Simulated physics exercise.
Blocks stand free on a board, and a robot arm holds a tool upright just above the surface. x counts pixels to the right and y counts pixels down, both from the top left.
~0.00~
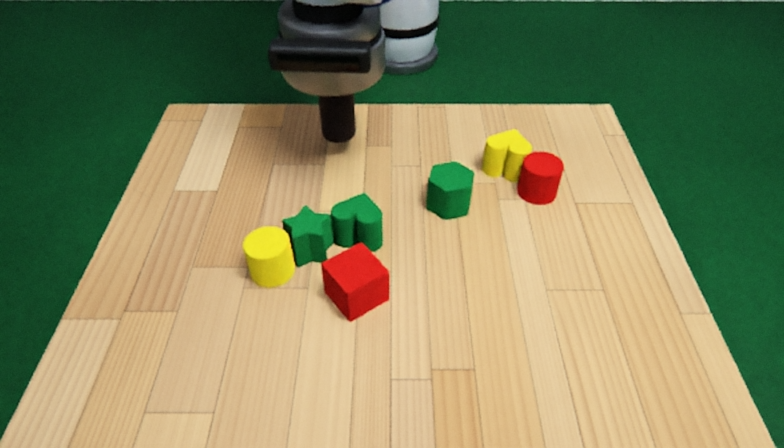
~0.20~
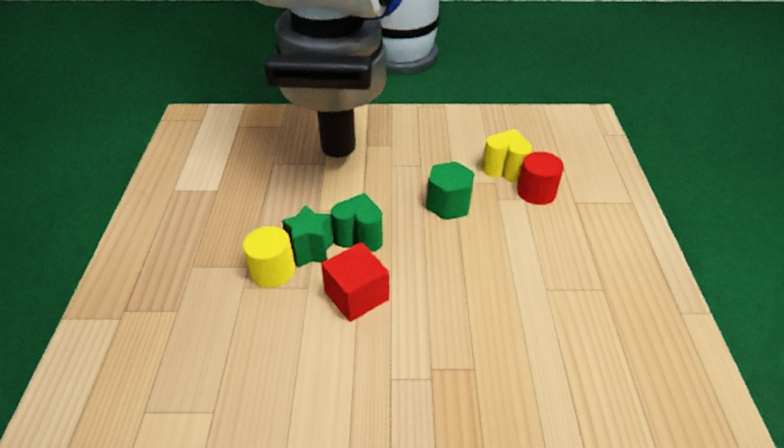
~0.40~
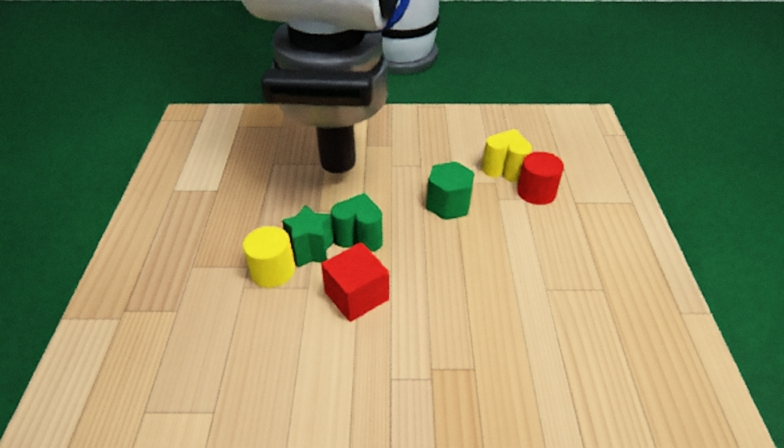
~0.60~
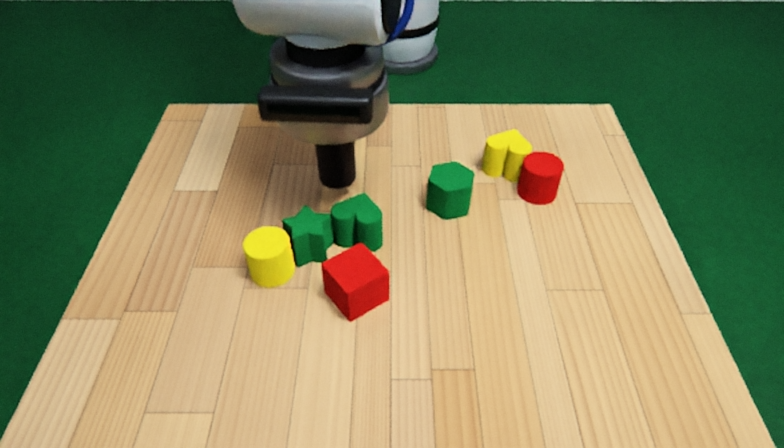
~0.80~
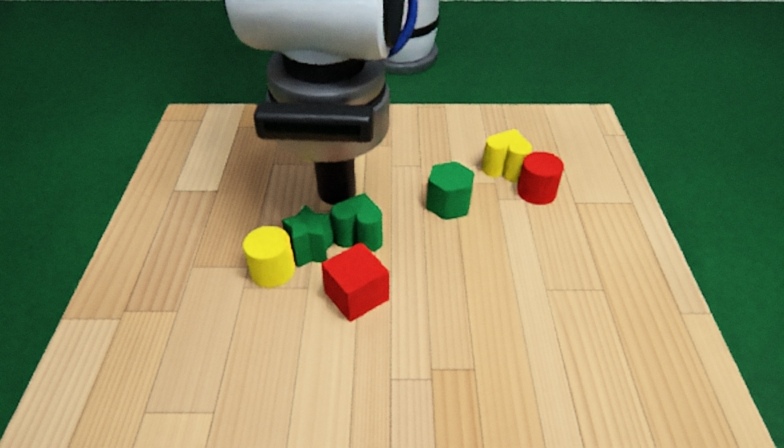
The video shows a robot arm holding a dark upright tool over a wooden board with scattered red, green and yellow blocks. The tool moves steadily toward the viewer, nearing the green star and heart blocks, while every block stays still.
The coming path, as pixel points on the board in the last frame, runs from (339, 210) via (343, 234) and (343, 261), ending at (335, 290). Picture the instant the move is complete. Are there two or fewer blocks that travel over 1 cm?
In short: No.
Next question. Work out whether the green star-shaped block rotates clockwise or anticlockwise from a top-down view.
It is turned clockwise.
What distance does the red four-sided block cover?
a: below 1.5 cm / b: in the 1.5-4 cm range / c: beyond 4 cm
b - in the 1.5-4 cm range.
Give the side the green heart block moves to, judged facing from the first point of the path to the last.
Its shift is leftward.
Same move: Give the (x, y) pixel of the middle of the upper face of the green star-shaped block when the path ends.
Its top middle is near (292, 257).
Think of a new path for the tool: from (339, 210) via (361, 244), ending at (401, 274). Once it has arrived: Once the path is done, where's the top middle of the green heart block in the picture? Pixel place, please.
That would be at about pixel (426, 274).
On the path given first. One third of the way, tool at (342, 218); green star-shaped block at (306, 225); green heart block at (369, 225), turned 25° anticlockwise.
Two thirds of the way, tool at (342, 245); yellow circle at (252, 245); green star-shaped block at (302, 241), turned 45° clockwise; red four-sided block at (361, 275), turned 30° clockwise; green heart block at (382, 236), turned 45° anticlockwise.
At the end, tool at (334, 274); yellow circle at (247, 246); green star-shaped block at (292, 257), turned 70° clockwise; red four-sided block at (366, 288); green heart block at (383, 236), turned 45° anticlockwise.
